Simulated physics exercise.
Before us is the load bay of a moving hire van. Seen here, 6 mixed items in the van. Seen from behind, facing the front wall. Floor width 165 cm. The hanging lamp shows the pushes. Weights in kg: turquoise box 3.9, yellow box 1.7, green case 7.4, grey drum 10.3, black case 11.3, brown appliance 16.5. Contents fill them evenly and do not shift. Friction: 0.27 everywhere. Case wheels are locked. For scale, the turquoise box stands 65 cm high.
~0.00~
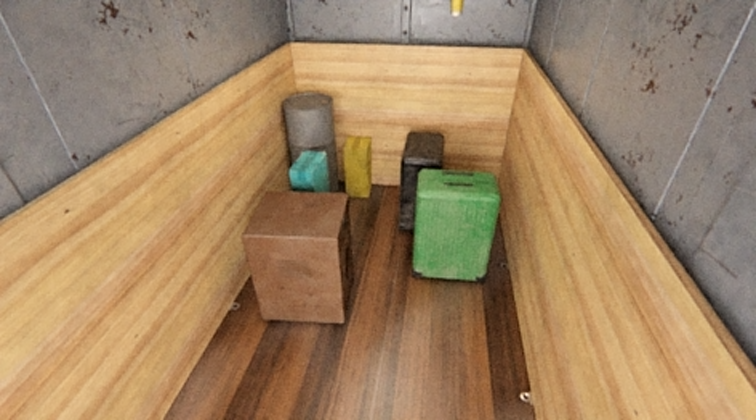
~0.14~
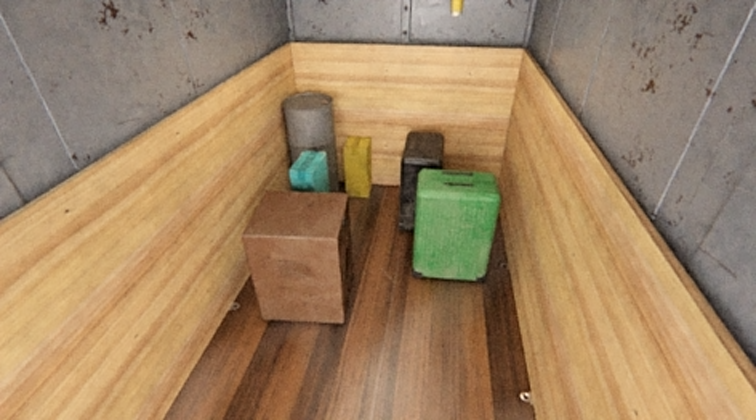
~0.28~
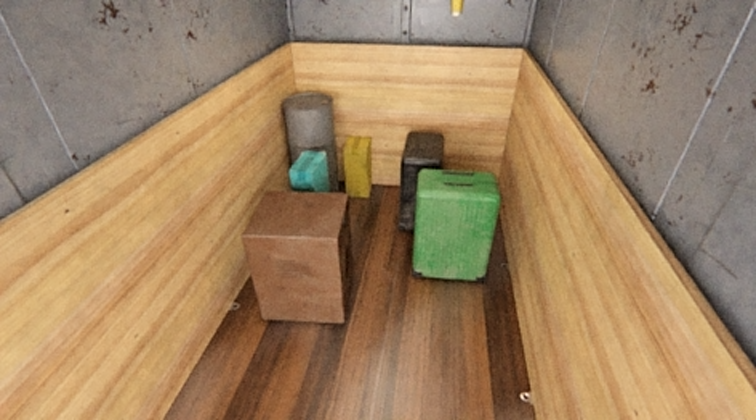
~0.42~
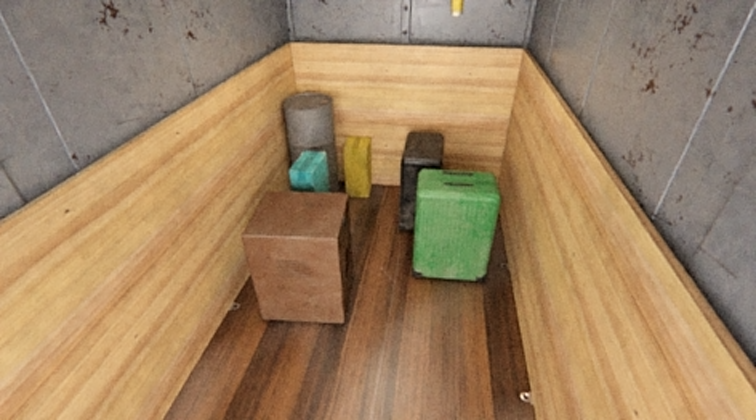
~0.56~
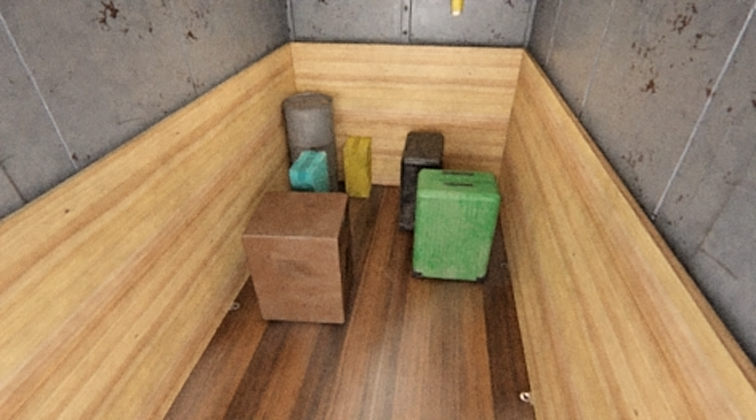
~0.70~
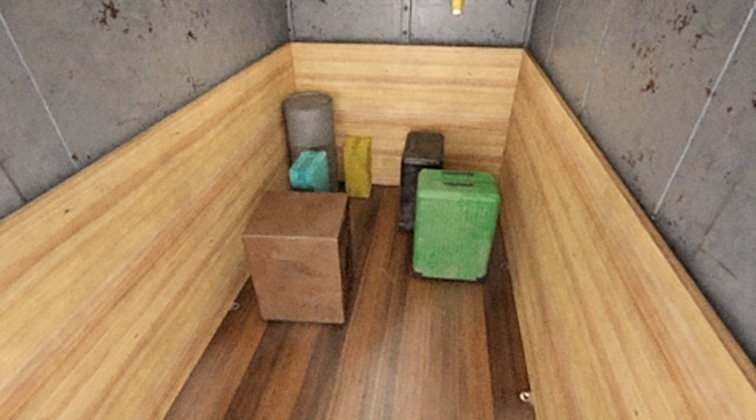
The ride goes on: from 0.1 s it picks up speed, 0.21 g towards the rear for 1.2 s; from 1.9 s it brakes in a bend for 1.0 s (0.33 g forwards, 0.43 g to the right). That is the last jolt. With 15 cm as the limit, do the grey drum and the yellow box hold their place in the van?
The grey drum leaves its spot and the yellow box leaves its spot.
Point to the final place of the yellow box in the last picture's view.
Near (420, 171).
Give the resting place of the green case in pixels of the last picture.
Around (478, 200).
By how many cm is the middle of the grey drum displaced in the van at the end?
Some 52 cm.
By 2.50 s, push 0.33 g forwards, 0.43 g right; grey drum 21 cm from its spot near (339, 148); yellow box 14 cm from its spot near (375, 168); turquoise box 24 cm from its spot.
By 2.70 s, push 0.26 g forwards, 0.34 g right; grey drum 34 cm from its spot near (357, 149); yellow box 31 cm from its spot near (396, 169); turquoise box 51 cm from its spot.
When it is over (3.9 s), not toppled but over 15 cm from the start, turquoise box, yellow box, green case, grey drum, black case and brown appliance. In the last view, grey drum near (382, 151), yellow box near (420, 171).
